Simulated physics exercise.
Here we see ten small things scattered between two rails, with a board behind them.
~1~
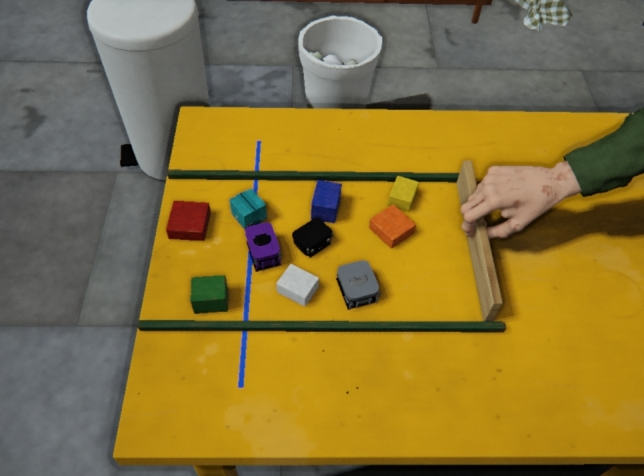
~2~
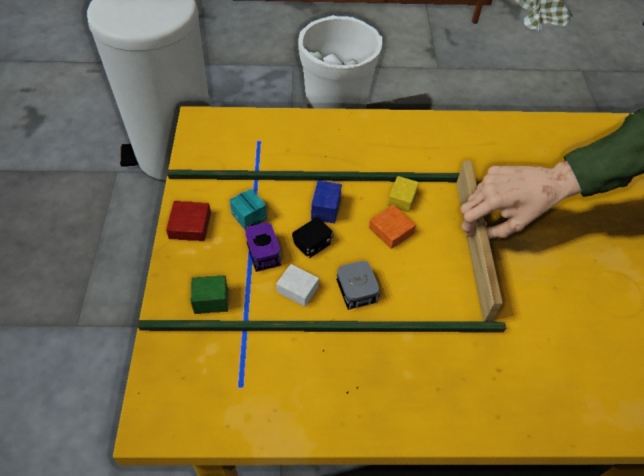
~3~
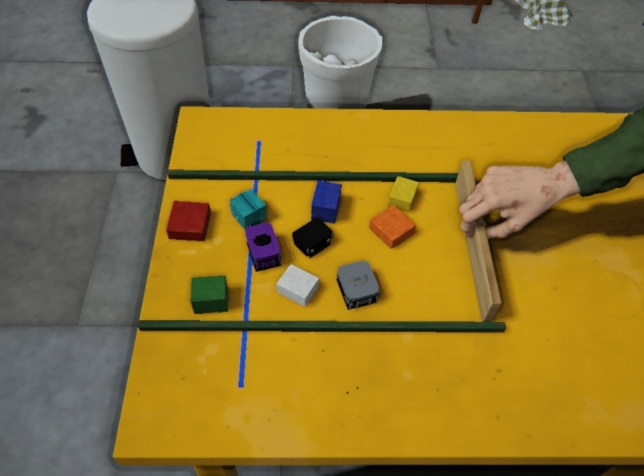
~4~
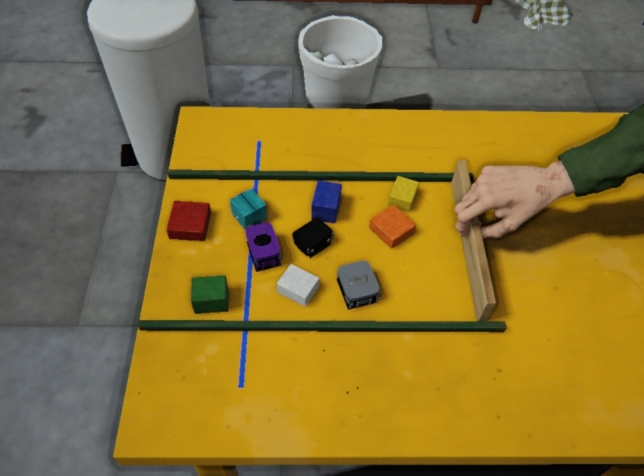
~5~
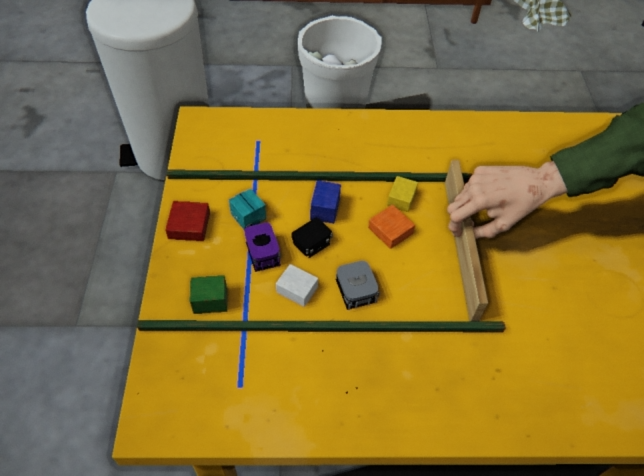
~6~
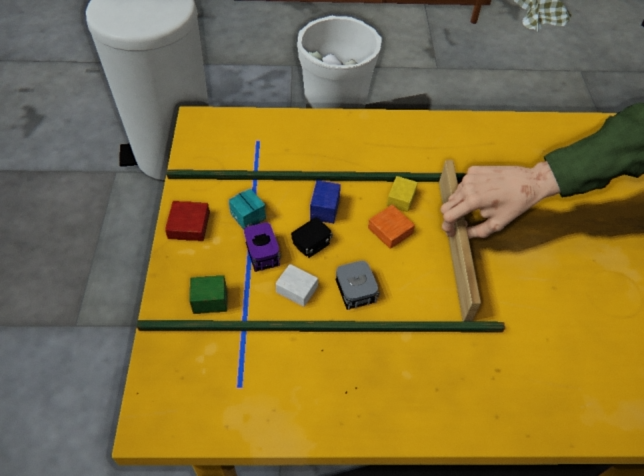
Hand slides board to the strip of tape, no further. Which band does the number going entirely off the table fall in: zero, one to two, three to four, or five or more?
It falls in the zero band.
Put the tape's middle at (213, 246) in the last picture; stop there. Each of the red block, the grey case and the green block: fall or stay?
The red block? It does not stay. The grey case? It is safe. The green block? It does not stay.
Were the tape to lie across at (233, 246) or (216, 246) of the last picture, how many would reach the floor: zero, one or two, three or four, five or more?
Going place by place, the count is just one or two; three or four.
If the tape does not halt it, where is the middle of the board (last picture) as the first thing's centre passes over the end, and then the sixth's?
In pixels, around (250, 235) followed by around (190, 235).
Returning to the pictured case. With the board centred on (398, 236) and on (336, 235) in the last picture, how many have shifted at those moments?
I count 2 first and 7 after.
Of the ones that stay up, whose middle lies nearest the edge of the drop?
Looks like the red block to me.
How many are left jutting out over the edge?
I'd put it at 1.
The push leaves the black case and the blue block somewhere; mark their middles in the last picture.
About (205, 249), and the other about (215, 196).
A little later, none off yet; red block at rest near (188, 221); green block at rest near (209, 295); turquoise box at rest near (248, 209).
Next, none off yet; red block at rest near (188, 221); green block at rest near (209, 295); turquoise box moving near (239, 211).
When it is over, the number that fall off is zero.
